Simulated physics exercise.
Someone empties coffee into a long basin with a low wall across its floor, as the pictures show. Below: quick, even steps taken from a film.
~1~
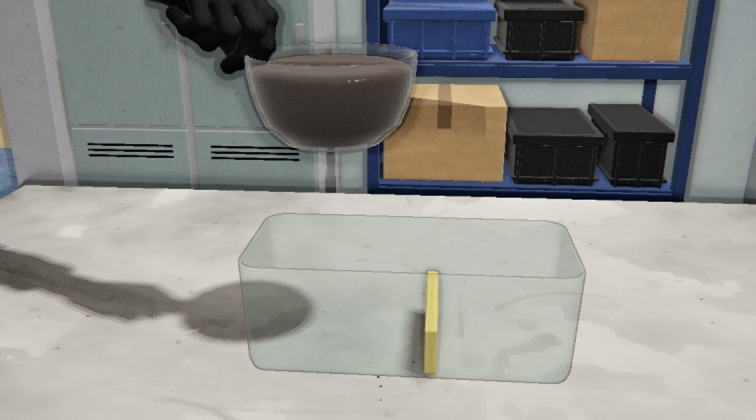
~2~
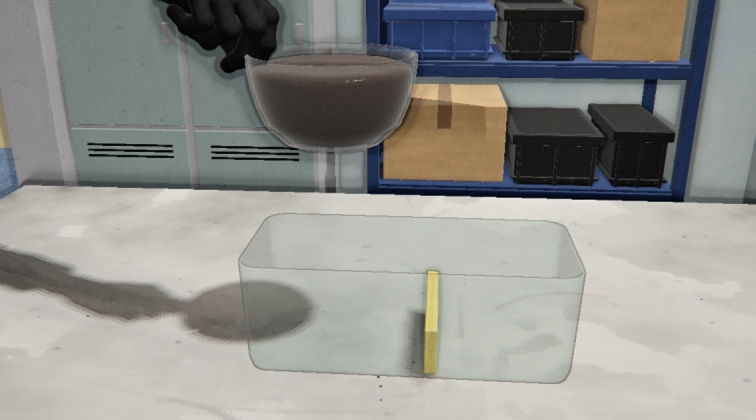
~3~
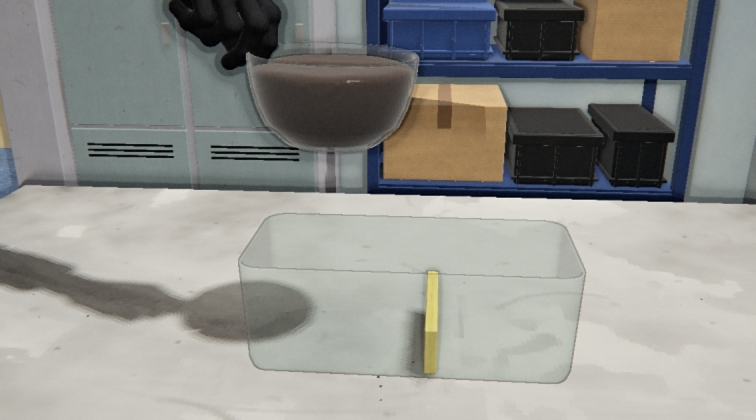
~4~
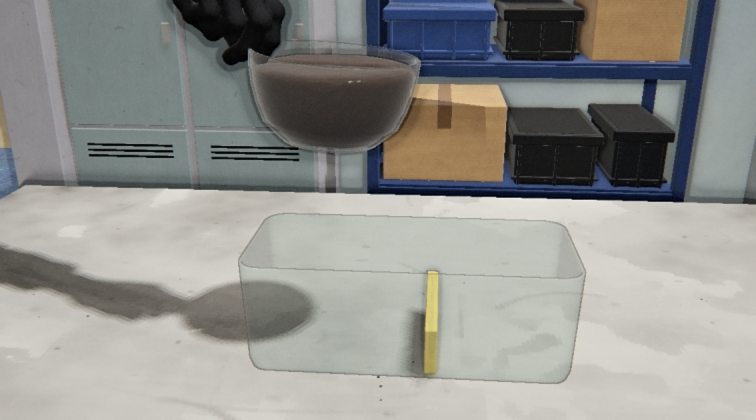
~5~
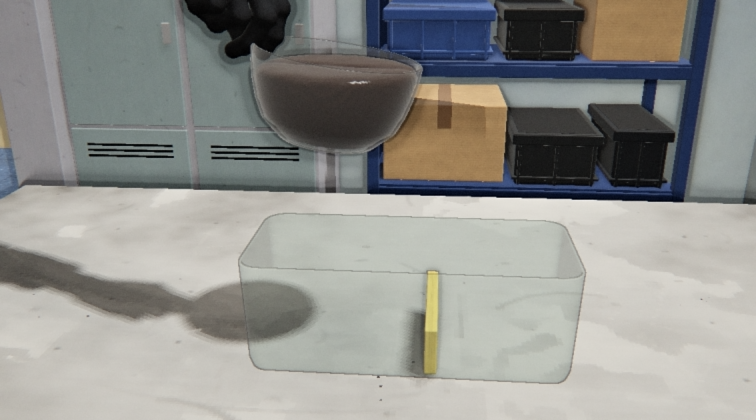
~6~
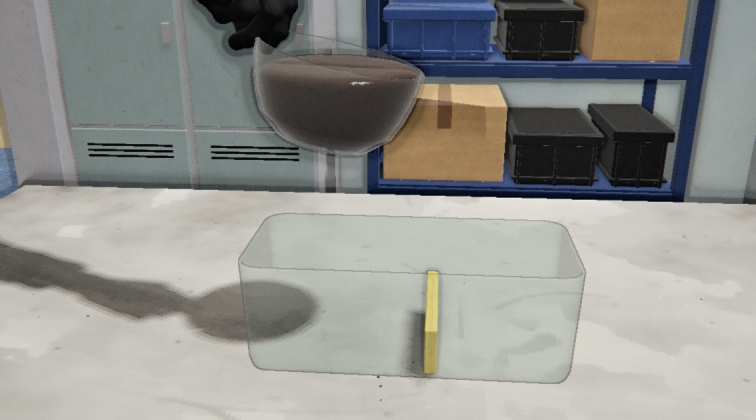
In a workshop or storage room, a fixed camera looks slightly down across a pale, stained tabletop toward grey-green lockers and blue shelving with bins and cardboard boxes. A black-gloved hand holds a clear bowl of dark brown coffee above a long transparent basin with a low yellow wall across its floor. The hand gradually tilts the bowl rightward, its right rim dipping while the coffee stays nearly level inside.
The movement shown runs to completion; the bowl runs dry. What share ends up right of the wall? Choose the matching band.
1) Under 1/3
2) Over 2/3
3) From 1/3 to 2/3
Answer: 2.
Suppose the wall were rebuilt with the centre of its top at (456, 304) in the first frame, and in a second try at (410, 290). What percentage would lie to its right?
Record: Case 1 near 60 %, case 2 near 90 %.
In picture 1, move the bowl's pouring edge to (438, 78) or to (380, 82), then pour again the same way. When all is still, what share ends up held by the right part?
About 80 per cent, then about 55 per cent.
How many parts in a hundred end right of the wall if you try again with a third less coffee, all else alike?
Estimated share: Close to 75 per cent.
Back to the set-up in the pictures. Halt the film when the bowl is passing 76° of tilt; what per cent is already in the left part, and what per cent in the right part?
Left part 0 %; right part 25 %.
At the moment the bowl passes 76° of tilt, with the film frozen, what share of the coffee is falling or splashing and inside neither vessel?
Roughly 35 percent.
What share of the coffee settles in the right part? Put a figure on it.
I'd put it at about 75 per cent.
A moment on, the bowl is tipped on its side and 37 per cent is still to pour, 0 is left of the wall and 25 right of it.
Next, the bowl is tipped right over and 0 per cent is still to pour, 16 is left of the wall and 78 right of it.
Then the bowl is tipped right over and 0 per cent is still to pour, 23 is left of the wall and 76 right of it.
Later the bowl is tipped right over and 0 per cent is still to pour, 23 is left of the wall and 76 right of it.
In the end 23 per cent lies left of the wall, 76 right of it and 1 outside.
